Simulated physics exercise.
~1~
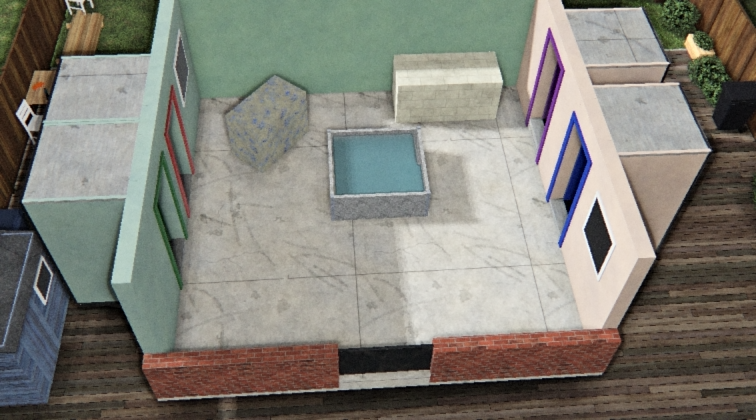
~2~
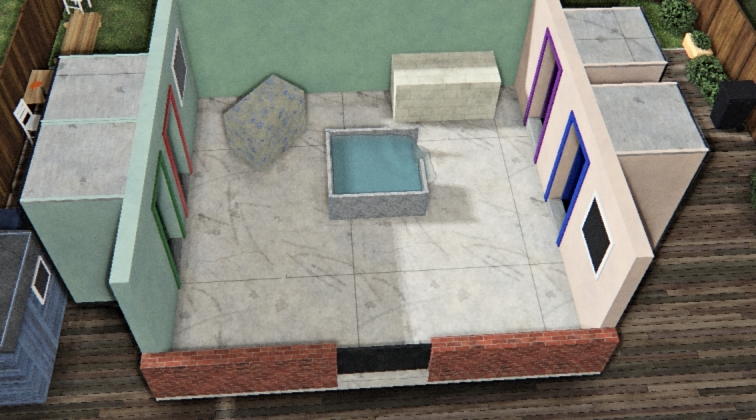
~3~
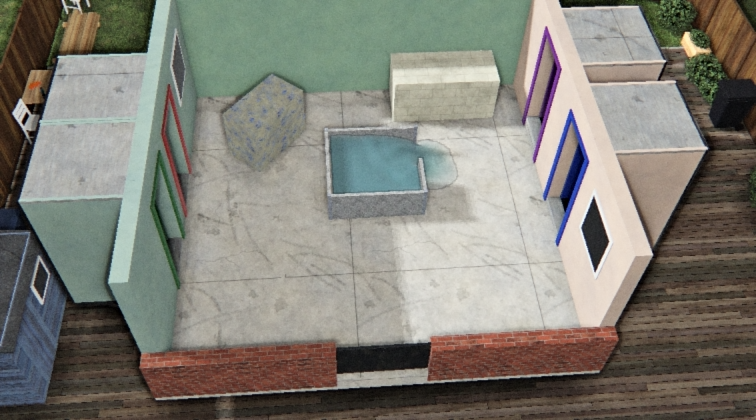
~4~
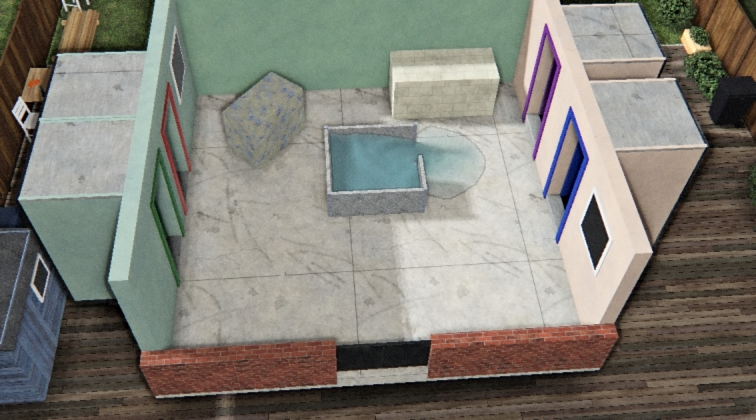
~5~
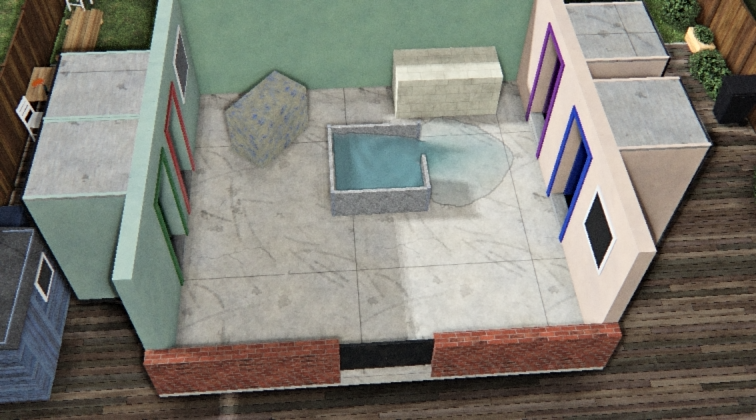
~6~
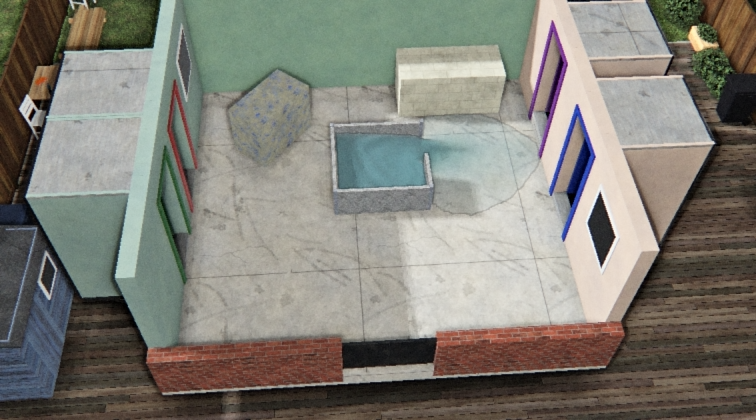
A square stone tank of water sat still in a walled court, then its right side opened near the back corner and water poured out, spreading rightward across the pale floor in a widening sheet.
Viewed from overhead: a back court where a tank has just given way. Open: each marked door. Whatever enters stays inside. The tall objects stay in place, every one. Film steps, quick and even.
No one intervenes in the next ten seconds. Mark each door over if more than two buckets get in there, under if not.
Green door - under; red door - under; blue door - under; purple door - under.
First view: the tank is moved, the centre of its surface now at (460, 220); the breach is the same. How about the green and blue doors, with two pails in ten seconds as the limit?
Result - green ends up below, blue ends up above.
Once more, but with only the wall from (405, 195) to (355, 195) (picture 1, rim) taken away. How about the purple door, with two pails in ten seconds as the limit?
Check on purple - it keeps within bounds.
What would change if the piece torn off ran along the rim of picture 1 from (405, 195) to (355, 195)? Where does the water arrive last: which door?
It's the one in purple.
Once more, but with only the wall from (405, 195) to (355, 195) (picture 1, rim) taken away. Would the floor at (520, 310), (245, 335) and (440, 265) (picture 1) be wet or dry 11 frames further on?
In turn: Inundated, then inundated, then inundated.
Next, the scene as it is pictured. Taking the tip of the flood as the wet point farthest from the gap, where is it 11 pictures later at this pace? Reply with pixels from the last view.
My guess would be about (579, 295).
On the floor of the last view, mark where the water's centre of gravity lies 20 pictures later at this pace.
Around (460, 168).
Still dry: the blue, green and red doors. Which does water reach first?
Call: The door marked blue.
A moment on, water covers 15 % of the floor; the green door not reached, the red door not reached, the blue door wet at the sill, nothing in, the purple door wet at the sill, nothing in.
Next, water covers 20 % of the floor; the green door not reached, the red door not reached, the blue door wet at the sill, nothing in, the purple door under two buckets in.
Then, water covers 30 % of the floor; the green door not reached, the red door not reached, the blue door wet at the sill, nothing in, the purple door under two buckets in.
Later, water covers 50 % of the floor; the green door not reached, the red door not reached, the blue door wet at the sill, nothing in, the purple door under two buckets in.
In the end, water covers 85 % of the floor; the green door wet at the sill, nothing in, the red door wet at the sill, nothing in, the blue door wet at the sill, nothing in, the purple door under two buckets in.
